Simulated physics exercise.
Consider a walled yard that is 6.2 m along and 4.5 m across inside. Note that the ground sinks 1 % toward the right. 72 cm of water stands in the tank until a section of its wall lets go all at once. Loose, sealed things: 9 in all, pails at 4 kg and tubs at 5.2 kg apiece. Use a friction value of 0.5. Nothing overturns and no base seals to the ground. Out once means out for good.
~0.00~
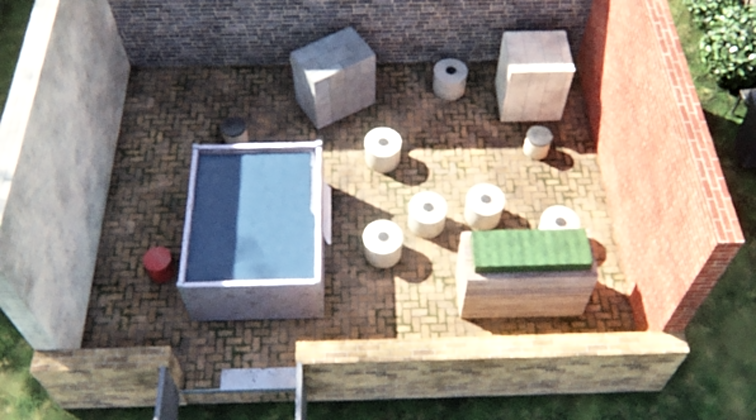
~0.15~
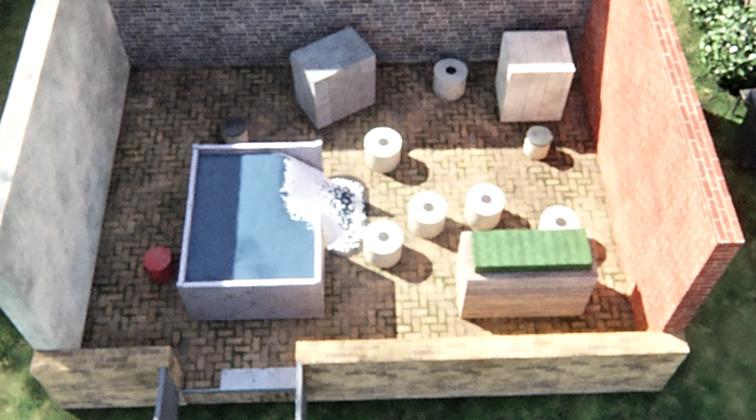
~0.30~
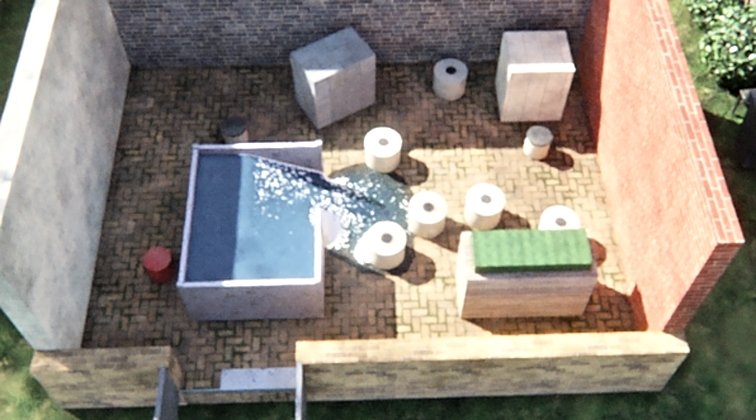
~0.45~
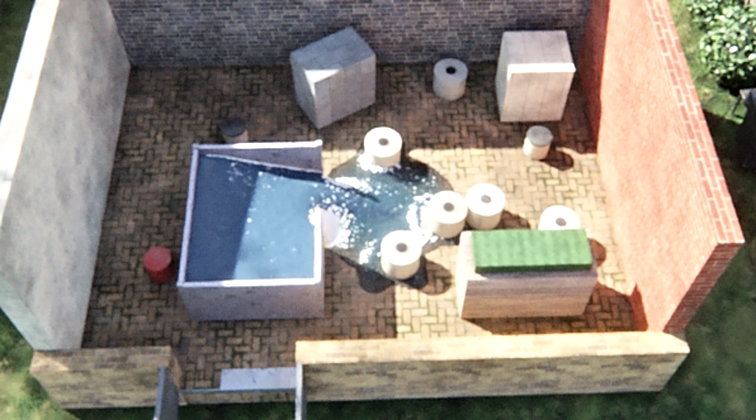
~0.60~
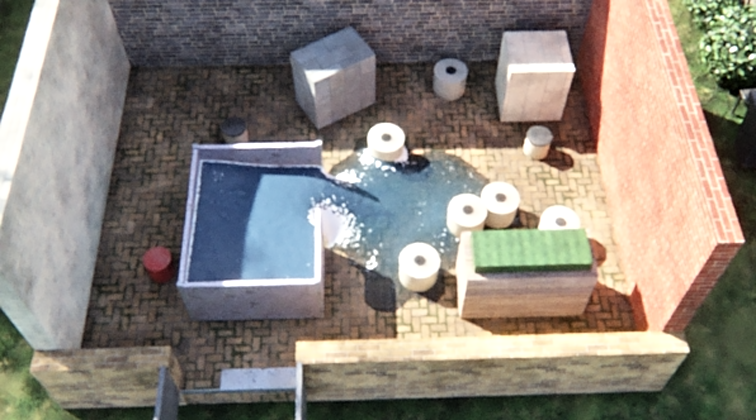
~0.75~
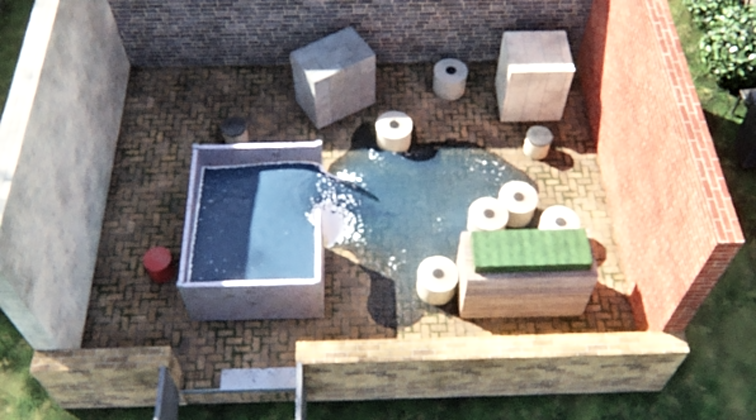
A walled yard paved in brown brick is seen from high above by a camera that stays still. A pale-walled tank of blue water stands at left with a red pail beside it, while white tubs, grey blocks and a green-topped planter occupy the middle and right. Water bursts through the tank's right side, spreads rightward across the paving, and pushes several central tubs toward the planter, while the red pail stays put.
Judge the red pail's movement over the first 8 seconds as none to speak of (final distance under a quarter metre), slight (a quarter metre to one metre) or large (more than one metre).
It remains nearby.
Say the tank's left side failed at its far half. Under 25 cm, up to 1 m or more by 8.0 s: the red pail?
The answer: The red pail is taken far off.
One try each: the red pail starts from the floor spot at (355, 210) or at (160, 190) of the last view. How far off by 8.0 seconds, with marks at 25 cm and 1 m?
Well, it gets swept off on the first try and scarcely moves on the second.
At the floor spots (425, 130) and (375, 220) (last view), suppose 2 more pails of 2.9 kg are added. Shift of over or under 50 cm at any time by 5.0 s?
First far enough, second far enough.
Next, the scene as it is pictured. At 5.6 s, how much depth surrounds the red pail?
Near 0 cm deep.
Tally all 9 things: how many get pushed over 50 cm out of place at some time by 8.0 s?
That makes 7.
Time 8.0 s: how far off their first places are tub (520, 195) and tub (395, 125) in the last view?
Respectively: 200 cm / 250 cm.
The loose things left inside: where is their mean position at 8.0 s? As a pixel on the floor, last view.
That lands at roughly (345, 190).
After 1.6 s the red pail is near (157, 259), 0.0 m from its start, aground; 0 of 9 are out; 5 afloat.
After 3.6 s the red pail is near (157, 259), 0.0 m from its start, aground; 0 of 9 are out; 6 afloat.
After 5.6 s the red pail is near (157, 259), 0.0 m from its start, aground; 0 of 9 are out; 7 afloat.
After 8.0 s the red pail is near (157, 259), 0.0 m from its start, aground; 0 of 9 are out; 6 afloat.
